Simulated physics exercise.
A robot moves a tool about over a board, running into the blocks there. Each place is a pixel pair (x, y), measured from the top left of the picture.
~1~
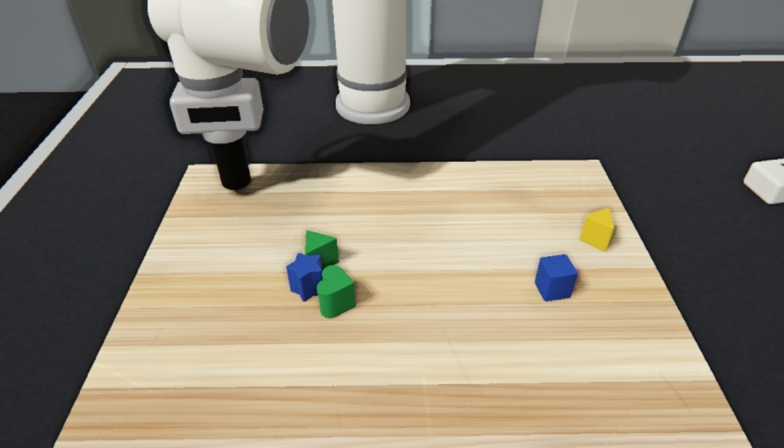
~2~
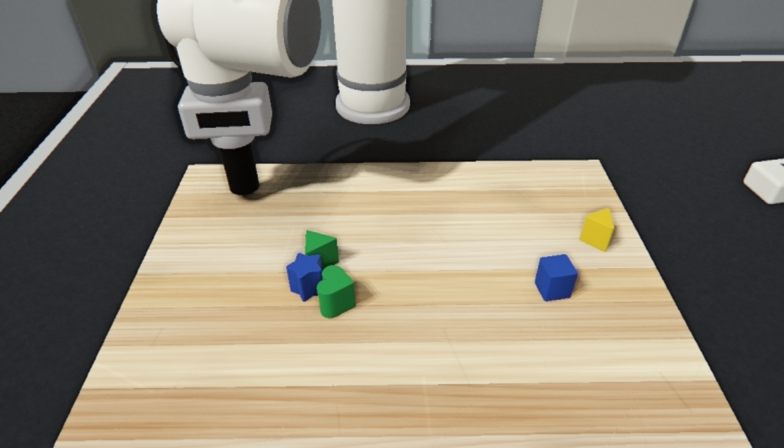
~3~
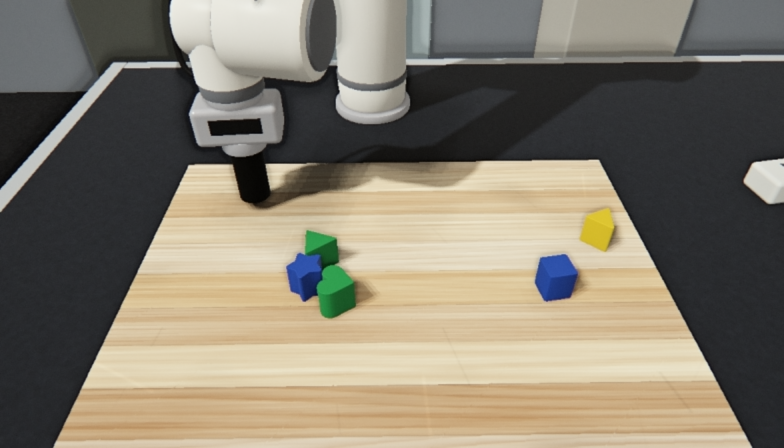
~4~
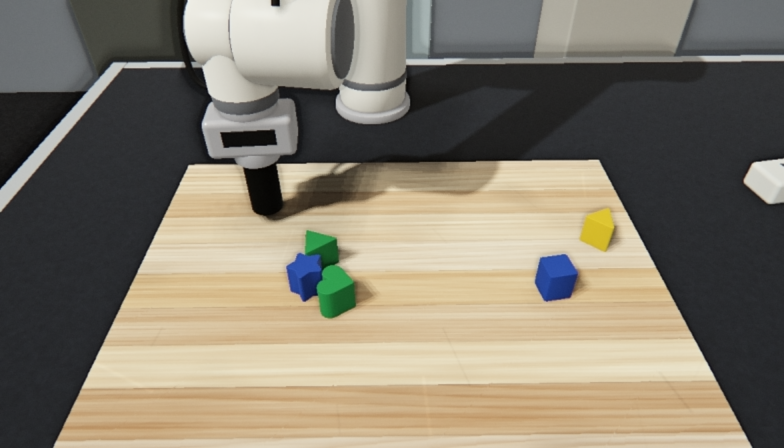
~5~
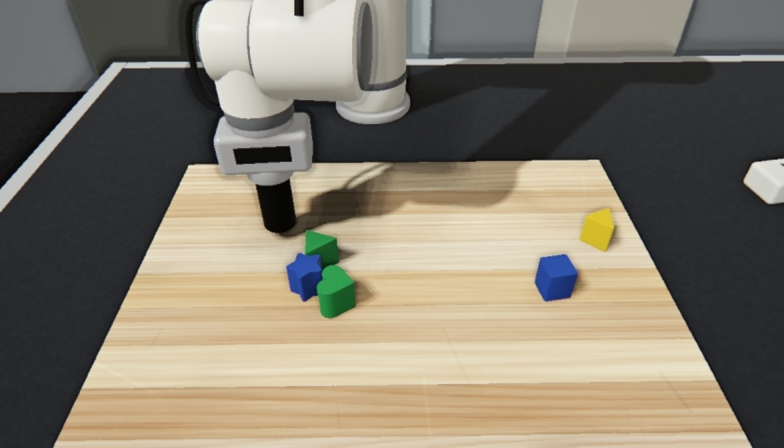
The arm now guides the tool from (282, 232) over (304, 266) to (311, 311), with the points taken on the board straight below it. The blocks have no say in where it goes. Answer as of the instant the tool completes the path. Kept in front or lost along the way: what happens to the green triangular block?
The tool moves past it.
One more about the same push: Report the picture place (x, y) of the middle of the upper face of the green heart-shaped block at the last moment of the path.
The middle of the upper face of the green heart-shaped block will lie at about (346, 292) in the picture.
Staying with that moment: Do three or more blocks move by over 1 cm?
The answer is yes.
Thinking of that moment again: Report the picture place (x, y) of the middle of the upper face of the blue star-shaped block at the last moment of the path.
At (310, 312).
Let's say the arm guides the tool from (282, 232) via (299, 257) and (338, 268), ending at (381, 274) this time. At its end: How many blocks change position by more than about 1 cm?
My answer is one.
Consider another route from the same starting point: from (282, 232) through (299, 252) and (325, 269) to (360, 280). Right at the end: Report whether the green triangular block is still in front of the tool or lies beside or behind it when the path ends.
The tool should keep driving it forward.
The first path, step by step. One third of the way, tool (297, 244); green triangular block (320, 243).
Two thirds of the way, tool (306, 271); blue star-shaped block (308, 281), turned 15° anticlockwise; green triangular block (334, 253); green heart-shaped block (338, 283), turned 15° anticlockwise.
At the end, tool (309, 301); blue star-shaped block (310, 312), turned 20° anticlockwise; green triangular block (334, 253); green heart-shaped block (346, 292), turned 65° anticlockwise.
